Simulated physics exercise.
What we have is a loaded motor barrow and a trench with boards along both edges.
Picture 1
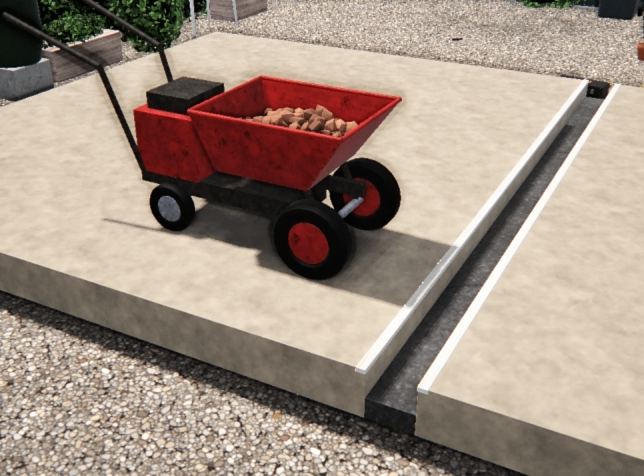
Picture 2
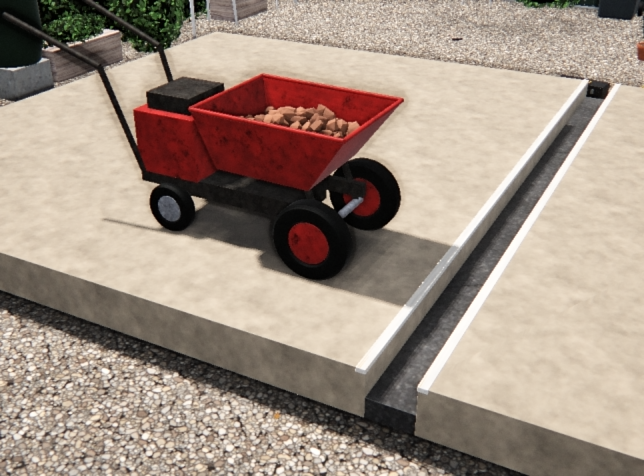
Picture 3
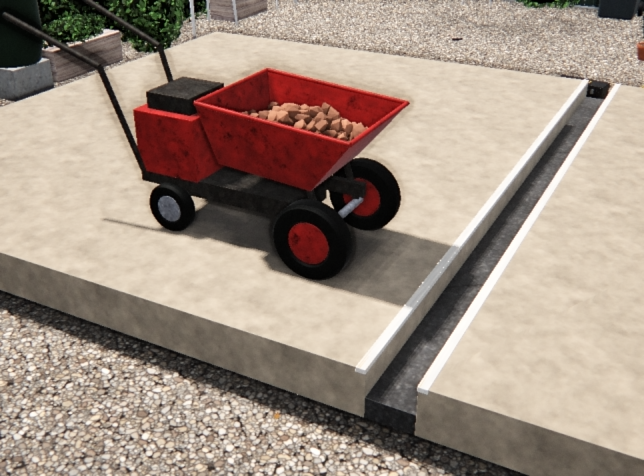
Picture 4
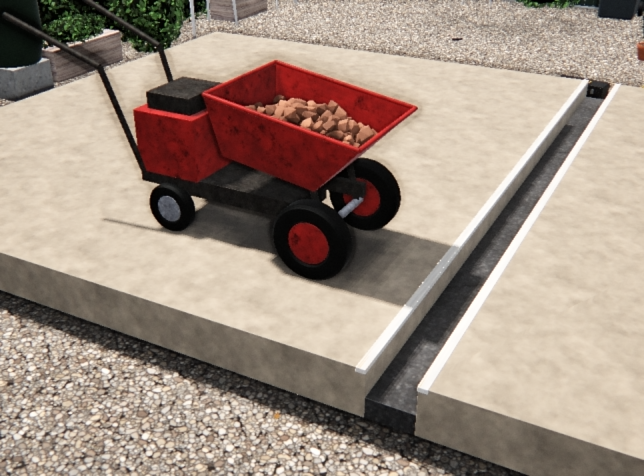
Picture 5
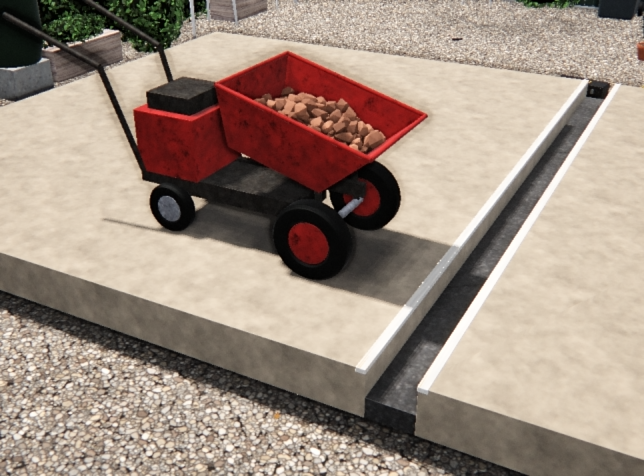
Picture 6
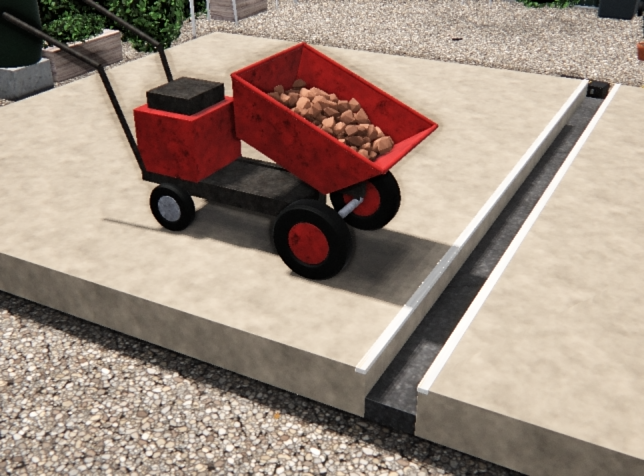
A red motor barrow loaded with lumps of rubble stood still on a pale slab beside a board-edged trench, while its skip slowly tilted forward to the right, its back end rising clearly.
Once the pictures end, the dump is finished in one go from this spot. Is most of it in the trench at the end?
In the trench: More than half.
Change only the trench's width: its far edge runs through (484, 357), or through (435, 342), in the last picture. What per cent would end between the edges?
First some 100, then 50 per cent.
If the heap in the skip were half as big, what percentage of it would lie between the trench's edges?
About 100 per cent.
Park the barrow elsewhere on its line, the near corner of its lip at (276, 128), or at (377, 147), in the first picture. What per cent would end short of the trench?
Roughly 40 per cent, and 0 per cent.
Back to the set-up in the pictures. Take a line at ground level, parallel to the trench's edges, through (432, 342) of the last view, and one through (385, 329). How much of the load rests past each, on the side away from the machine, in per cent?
The first gives 40 %, the second 90 %.
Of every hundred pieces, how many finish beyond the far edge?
About 20 per cent.
Shortly afterwards, skip tipped steeply; the whole lot in the skip.
Next, skip tipped right over; the bulk in the skip; near a quarter in or heaped over the trench; a little beyond it.
Some moments later, skip tipped right over; a little in the skip; near two thirds in or heaped over the trench; near a quarter beyond it.
In the end, skip tipped right over; a little in the skip; the bulk in or heaped over the trench; near a quarter beyond it.
